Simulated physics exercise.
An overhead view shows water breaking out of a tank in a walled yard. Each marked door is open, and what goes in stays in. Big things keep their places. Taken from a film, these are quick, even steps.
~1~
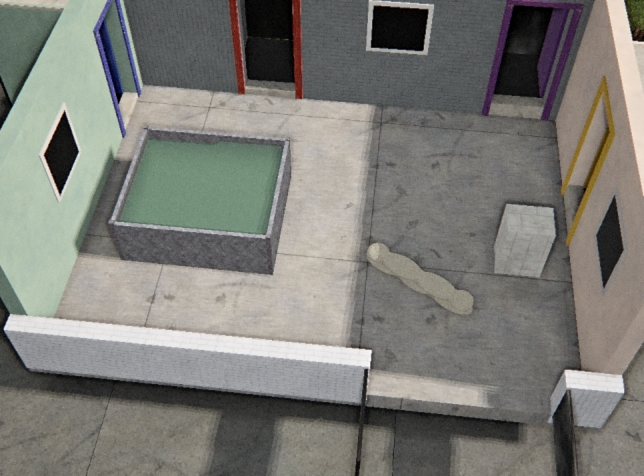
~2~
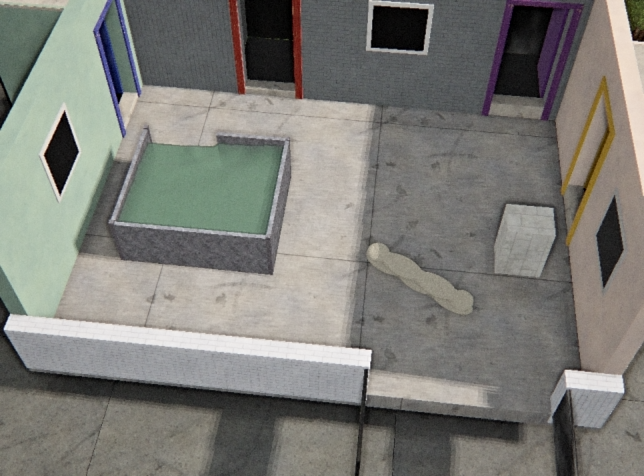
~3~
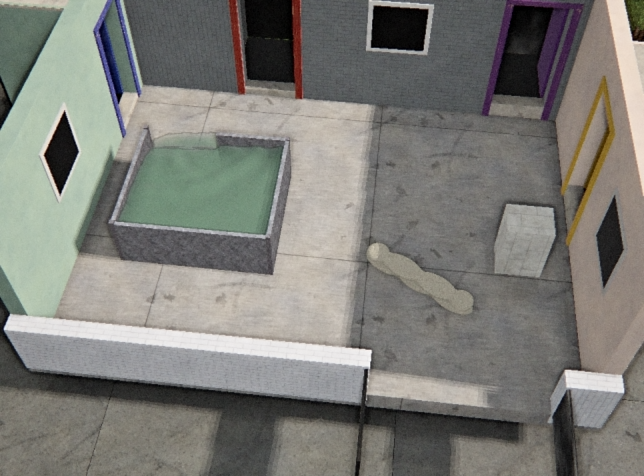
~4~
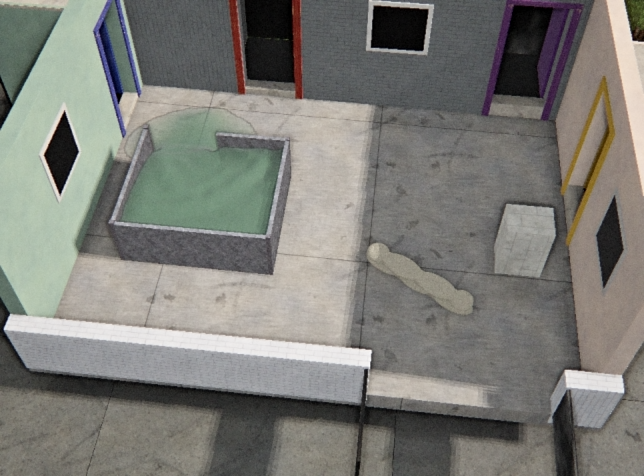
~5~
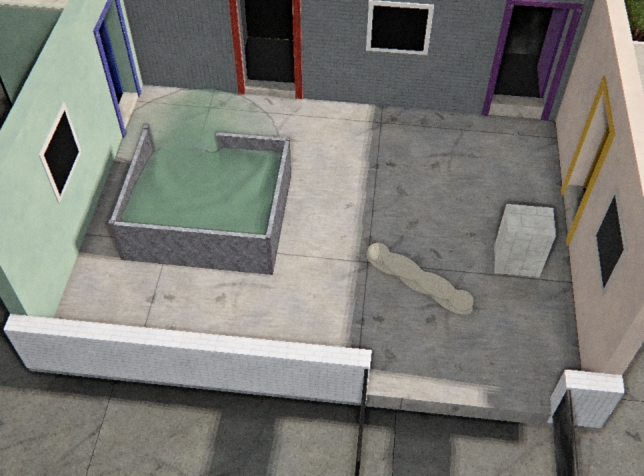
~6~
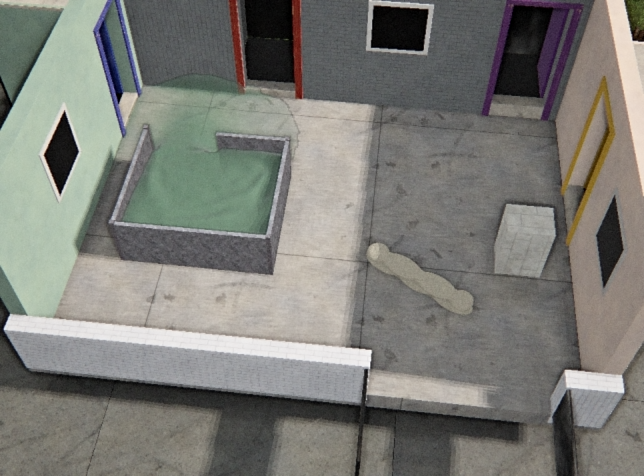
In a walled yard, a tank's far side opens and greenish water spreads out behind it.
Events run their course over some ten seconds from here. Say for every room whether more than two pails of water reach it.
The blue door: More than two reach it. The purple door: Two or fewer reach it. The yellow door: Two or fewer reach it. The red door: More than two reach it.
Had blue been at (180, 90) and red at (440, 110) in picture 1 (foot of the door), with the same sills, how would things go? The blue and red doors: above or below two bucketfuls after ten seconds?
Looking at it, the blue door tops the limit, and the red door fails to reach the limit.
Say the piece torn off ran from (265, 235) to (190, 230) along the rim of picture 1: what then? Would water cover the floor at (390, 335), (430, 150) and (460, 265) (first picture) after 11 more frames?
Taking the points in order: Swamped, unwetted and unwetted.
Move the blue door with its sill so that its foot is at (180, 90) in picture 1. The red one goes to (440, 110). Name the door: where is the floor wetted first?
I'd go with the one in blue.
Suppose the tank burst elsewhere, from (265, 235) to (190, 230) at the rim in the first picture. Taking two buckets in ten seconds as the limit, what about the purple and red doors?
The purple door stays within the limit, while the red door stays within the limit.
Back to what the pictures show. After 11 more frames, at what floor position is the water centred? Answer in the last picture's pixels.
I'd put my finger on (210, 173).
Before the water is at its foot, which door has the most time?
That would be the yellow one.
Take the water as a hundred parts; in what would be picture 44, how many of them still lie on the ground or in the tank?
I reckon around 80 in a hundred.
A moment on, water covers 15 % of the floor; the blue door over two buckets in, the purple door not reached, the yellow door not reached, the red door over two buckets in.
Next, water covers 25 % of the floor; the blue door far over two buckets in, the purple door not reached, the yellow door not reached, the red door over two buckets in.
Then, water covers 50 % of the floor; the blue door far over two buckets in, the purple door wet at the sill, nothing in, the yellow door not reached, the red door far over two buckets in.
Later, water covers 70 % of the floor; the blue door far over two buckets in, the purple door wet at the sill, nothing in, the yellow door wet at the sill, nothing in, the red door far over two buckets in.
In the end, water covers 90 % of the floor; the blue door far over two buckets in, the purple door wet at the sill, nothing in, the yellow door wet at the sill, nothing in, the red door far over two buckets in.
